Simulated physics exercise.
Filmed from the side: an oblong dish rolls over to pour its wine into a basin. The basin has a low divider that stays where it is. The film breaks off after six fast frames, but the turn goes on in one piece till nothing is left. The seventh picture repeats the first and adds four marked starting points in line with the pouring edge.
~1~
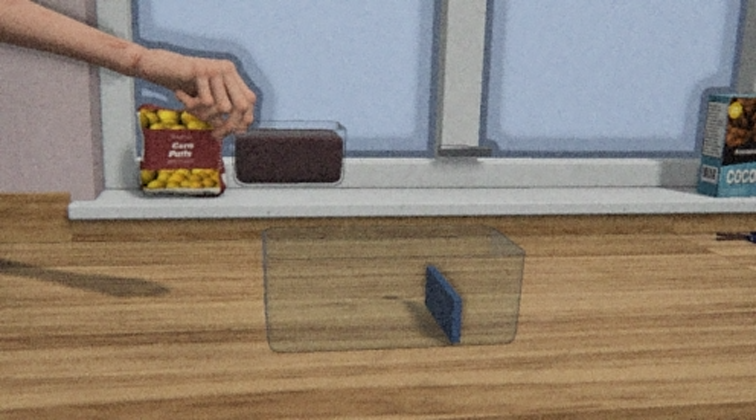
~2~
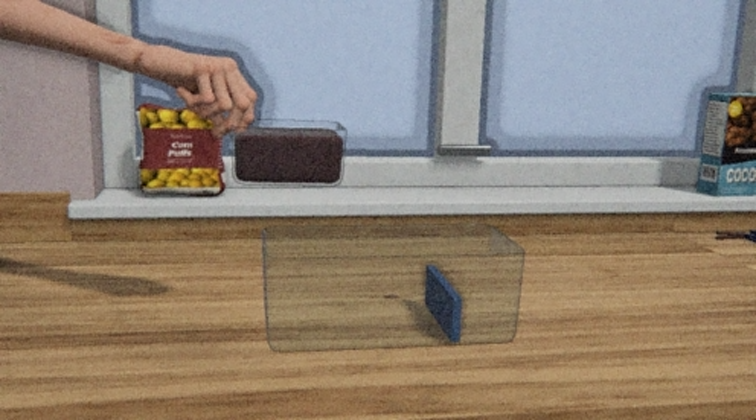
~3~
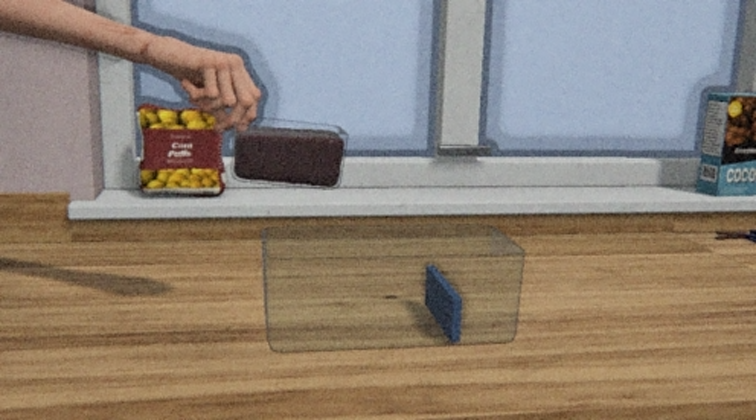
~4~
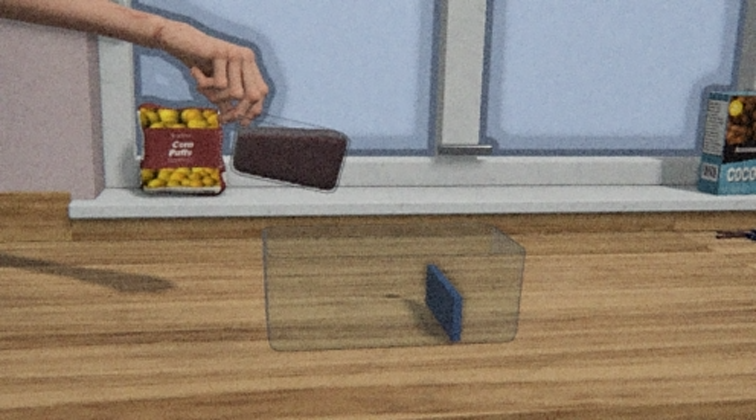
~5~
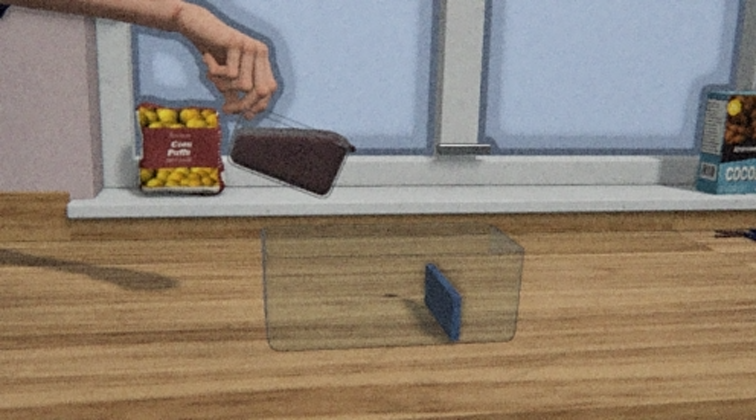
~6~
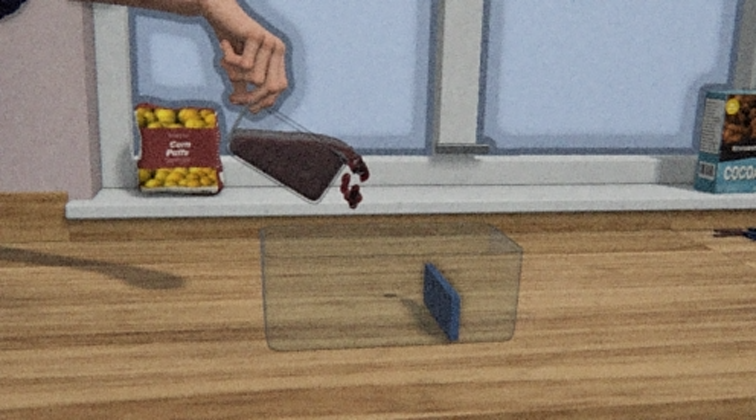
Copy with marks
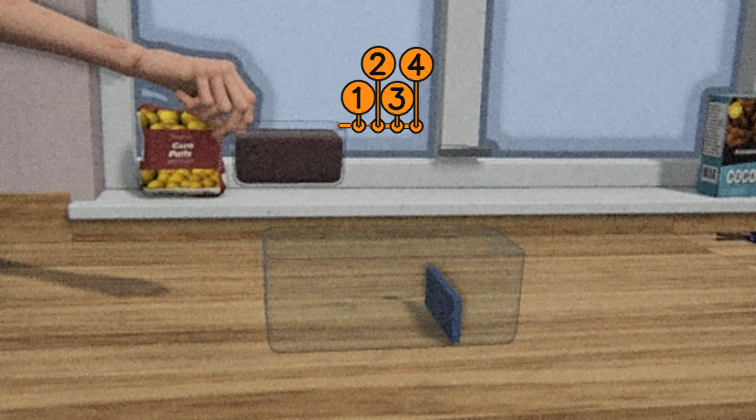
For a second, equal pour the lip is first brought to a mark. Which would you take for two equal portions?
It is 3.
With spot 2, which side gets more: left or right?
The left one.
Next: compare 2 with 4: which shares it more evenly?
That would be 4.
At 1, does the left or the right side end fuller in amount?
The left one.
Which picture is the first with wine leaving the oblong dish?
In picture 5.
On the marked copy, 1 at (358, 125); 2 at (378, 125); 3 at (397, 126); 4 at (416, 126).
Choosing 1, about 99 % ends left of the wall and 1 % right of it.
Choosing 2, about 91 % ends left of the wall and 8 % right of it.
Choosing 3, about 51 % ends left of the wall and 49 % right of it.
Choosing 4, about 31 % ends left of the wall and 69 % right of it.
